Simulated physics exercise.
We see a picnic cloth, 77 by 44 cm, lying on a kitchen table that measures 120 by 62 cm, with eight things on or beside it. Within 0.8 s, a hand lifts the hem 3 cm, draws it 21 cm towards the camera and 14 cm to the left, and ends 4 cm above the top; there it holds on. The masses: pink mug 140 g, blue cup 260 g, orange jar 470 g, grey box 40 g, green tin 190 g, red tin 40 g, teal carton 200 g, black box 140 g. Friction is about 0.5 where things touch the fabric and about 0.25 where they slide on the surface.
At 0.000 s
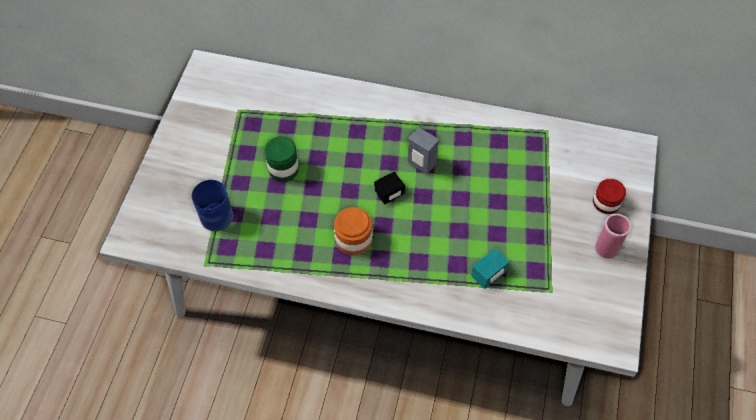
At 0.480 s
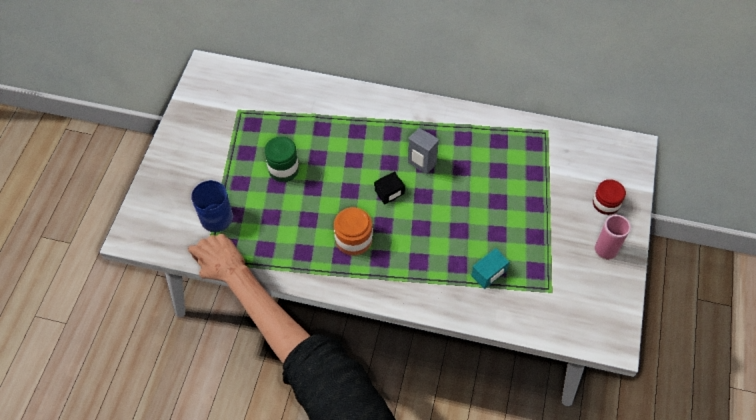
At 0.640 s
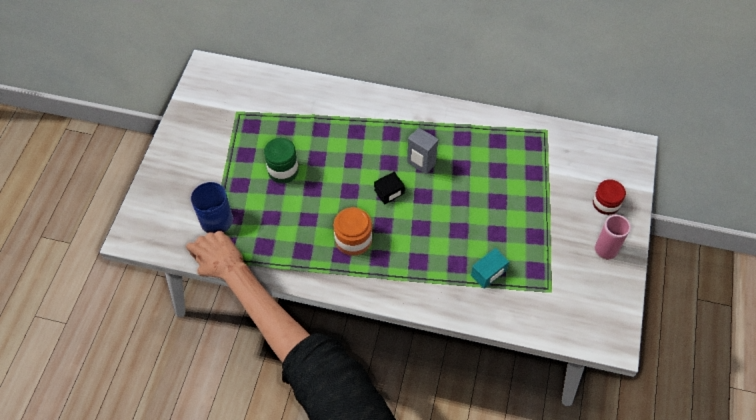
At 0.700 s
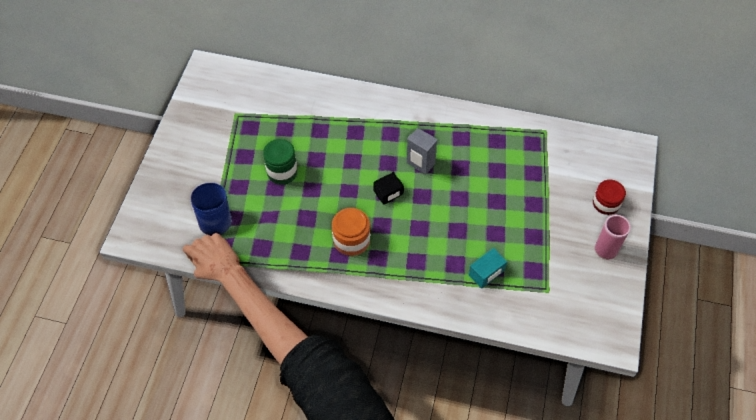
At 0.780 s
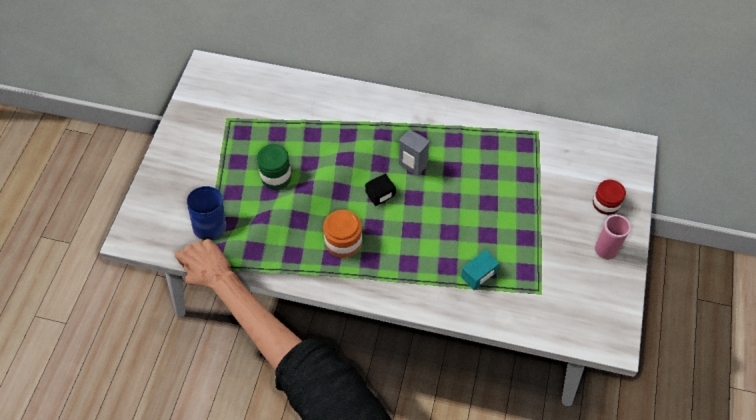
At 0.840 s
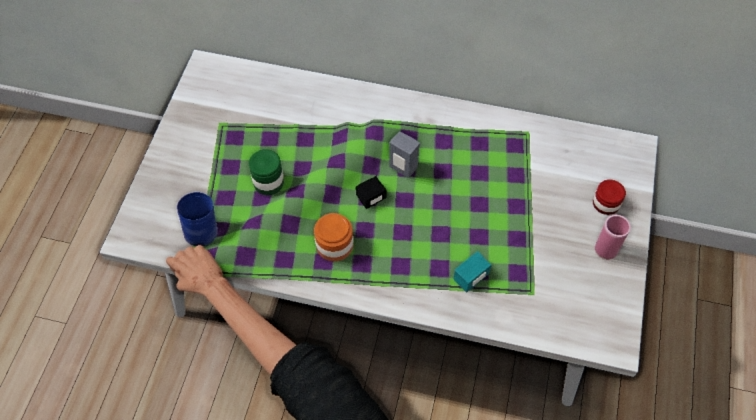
The clip opens on a green and purple checked cloth on a table, with cups, jars and small boxes on and around it. A hand reaches in and grips the cloth's near left corner, then pulls it slightly left and towards the viewer, wrinkling it as the items on it shift along, while the red tin and pink mug stay still.
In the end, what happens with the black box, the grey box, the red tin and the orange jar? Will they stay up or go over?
In short: The black box stays up, the grey box stays up, the red tin stays up, the orange jar goes over.
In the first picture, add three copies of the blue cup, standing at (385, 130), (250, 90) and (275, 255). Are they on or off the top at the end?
In order: Holds on; holds on; comes off.
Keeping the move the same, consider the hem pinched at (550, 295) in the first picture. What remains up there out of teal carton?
Then the teal carton leaves the top.
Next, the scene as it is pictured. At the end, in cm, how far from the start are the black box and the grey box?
Net shift, approx.: Black box = 30 cm, grey box = 30 cm.
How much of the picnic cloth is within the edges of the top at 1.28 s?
Around 80 percent.
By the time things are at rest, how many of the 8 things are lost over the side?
Counted result: 2.
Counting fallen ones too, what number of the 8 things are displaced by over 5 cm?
The answer is 6 of them.
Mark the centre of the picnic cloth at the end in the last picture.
It sits near (265, 240) in pixels.
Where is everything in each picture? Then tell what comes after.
The first frame shows shows, black box (390, 183); grey box (424, 139); red tin (612, 190); orange jar (353, 221); picnic cloth corners (204, 266) (238, 109) (548, 131) (552, 293).
The second frame shows shows, picnic cloth corners (238, 110) (548, 131); grip (203, 263).
The third frame shows shows, blue cup (209, 197); picnic cloth corners (236, 112) (547, 130); grip (201, 260).
The fourth frame shows shows, teal carton (489, 263); picnic cloth corners (235, 113) (547, 131); grip (197, 263).
The fifth frame shows shows, orange jar (342, 223); blue cup (203, 202); green tin (272, 156); picnic cloth corners (227, 118) (539, 132); grip (189, 269).
The sixth frame shows shows, black box (371, 188); grey box (405, 142); red tin (612, 191); orange jar (333, 227); picnic cloth corners (219, 123) (529, 132) (534, 295); grip (181, 274).
After 1.0 s, 95 % of the picnic cloth is still over the top; grey box 12 cm off its start, black box 11 cm off its start, orange jar 11 cm off its start.
After 1.1 s, 90 % of the picnic cloth is still over the top; grey box 19 cm off its start, black box 18 cm off its start, orange jar 17 cm off its start.
After 1.3 s, 80 % of the picnic cloth is still over the top; grey box 26 cm off its start at (317, 169), black box 24 cm off its start at (291, 220), orange jar 23 cm off its start at (258, 267).
After 1.4 s, 75 % of the picnic cloth is still over the top; grey box 28 cm off its start, orange jar 27 cm off its start, black box 27 cm off its start.
After 3.0 s, 75 % of the picnic cloth is still over the top; orange jar over the edge, grey box 31 cm off its start at (296, 179), black box 30 cm off its start at (267, 228), red tin 0 cm off its start at (612, 191).
